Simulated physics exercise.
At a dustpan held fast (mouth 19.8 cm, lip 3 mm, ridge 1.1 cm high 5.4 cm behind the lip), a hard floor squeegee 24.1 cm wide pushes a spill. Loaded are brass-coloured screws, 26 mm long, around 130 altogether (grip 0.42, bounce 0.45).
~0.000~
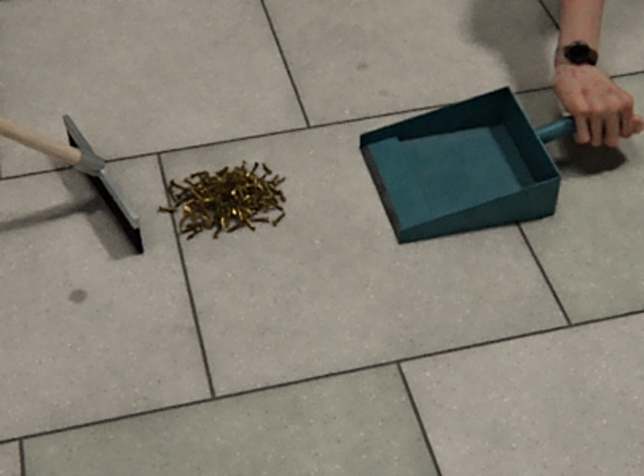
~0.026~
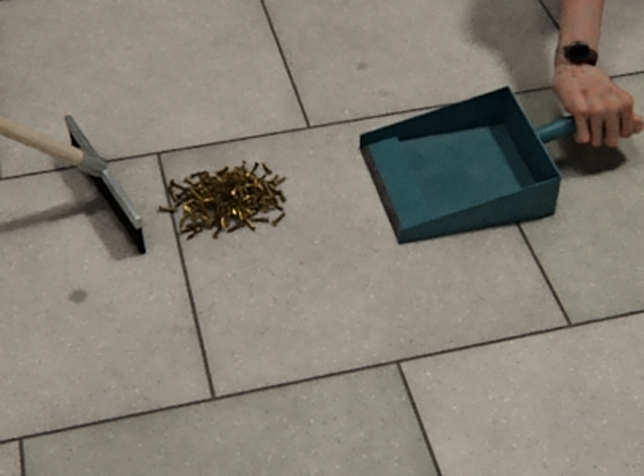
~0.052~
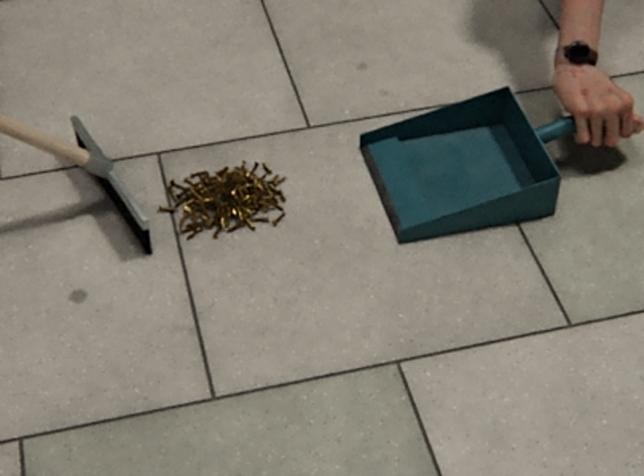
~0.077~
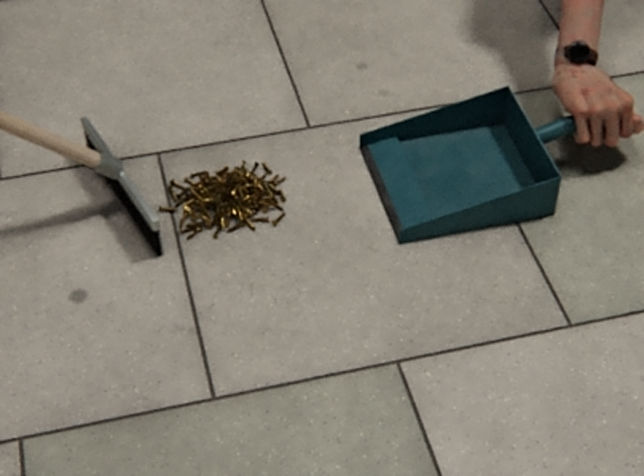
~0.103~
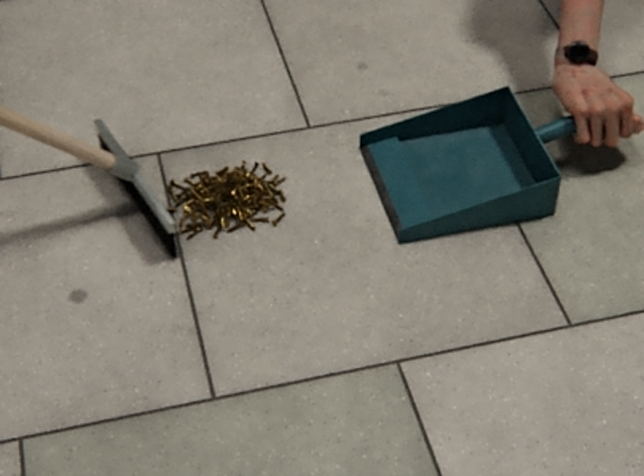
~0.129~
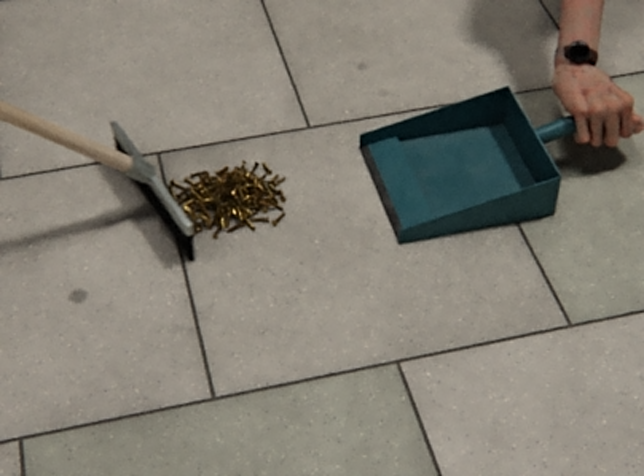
On a floor of grey tiles, a hand grips the handle of a teal dustpan at the right, while a squeegee on a wooden handle starts at the left of a small pile of brass-coloured screws. The squeegee slides rightward up to the pile's near edge, while screws and dustpan stay still.
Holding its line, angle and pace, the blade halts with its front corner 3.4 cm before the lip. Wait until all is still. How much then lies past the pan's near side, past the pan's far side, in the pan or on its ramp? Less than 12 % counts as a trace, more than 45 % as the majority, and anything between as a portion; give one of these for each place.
Past the pan's near side - a trace, past the pan's far side - a portion, in the pan or on its ramp - a trace.
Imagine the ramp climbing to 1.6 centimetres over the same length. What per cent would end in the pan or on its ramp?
0 %.
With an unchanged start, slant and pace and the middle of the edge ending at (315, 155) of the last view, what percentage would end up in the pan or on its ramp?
About 25 per cent.
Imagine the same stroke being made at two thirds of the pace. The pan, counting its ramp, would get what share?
I'd put it at roughly 0 per cent.
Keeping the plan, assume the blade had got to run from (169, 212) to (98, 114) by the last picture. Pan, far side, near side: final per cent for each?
That ends as pan 10, far 35, and near 0.
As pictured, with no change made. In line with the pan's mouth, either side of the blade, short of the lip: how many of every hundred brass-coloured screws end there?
That works out near 75 percent.
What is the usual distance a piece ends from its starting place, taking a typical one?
16 cm or so.
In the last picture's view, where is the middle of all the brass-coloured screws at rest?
(341, 181) or so.
After 0.28 s, middle of the blade 18 cm from the lip; 0 % over the lip, far side 10 %, near side 0 %.
After 0.39 s, middle of the blade 10 cm from the lip; 0 % over the lip, far side 15 %, near side 0 %.
Then, at 0.62 s, middle of the blade 7 cm from the lip; 0 % over the lip, far side 20 %, near side 0 %.
At rest (1.1 s), near side 0 %, far side 20 %, pan 0 %, in front of the lip or behind the blade 75 %.
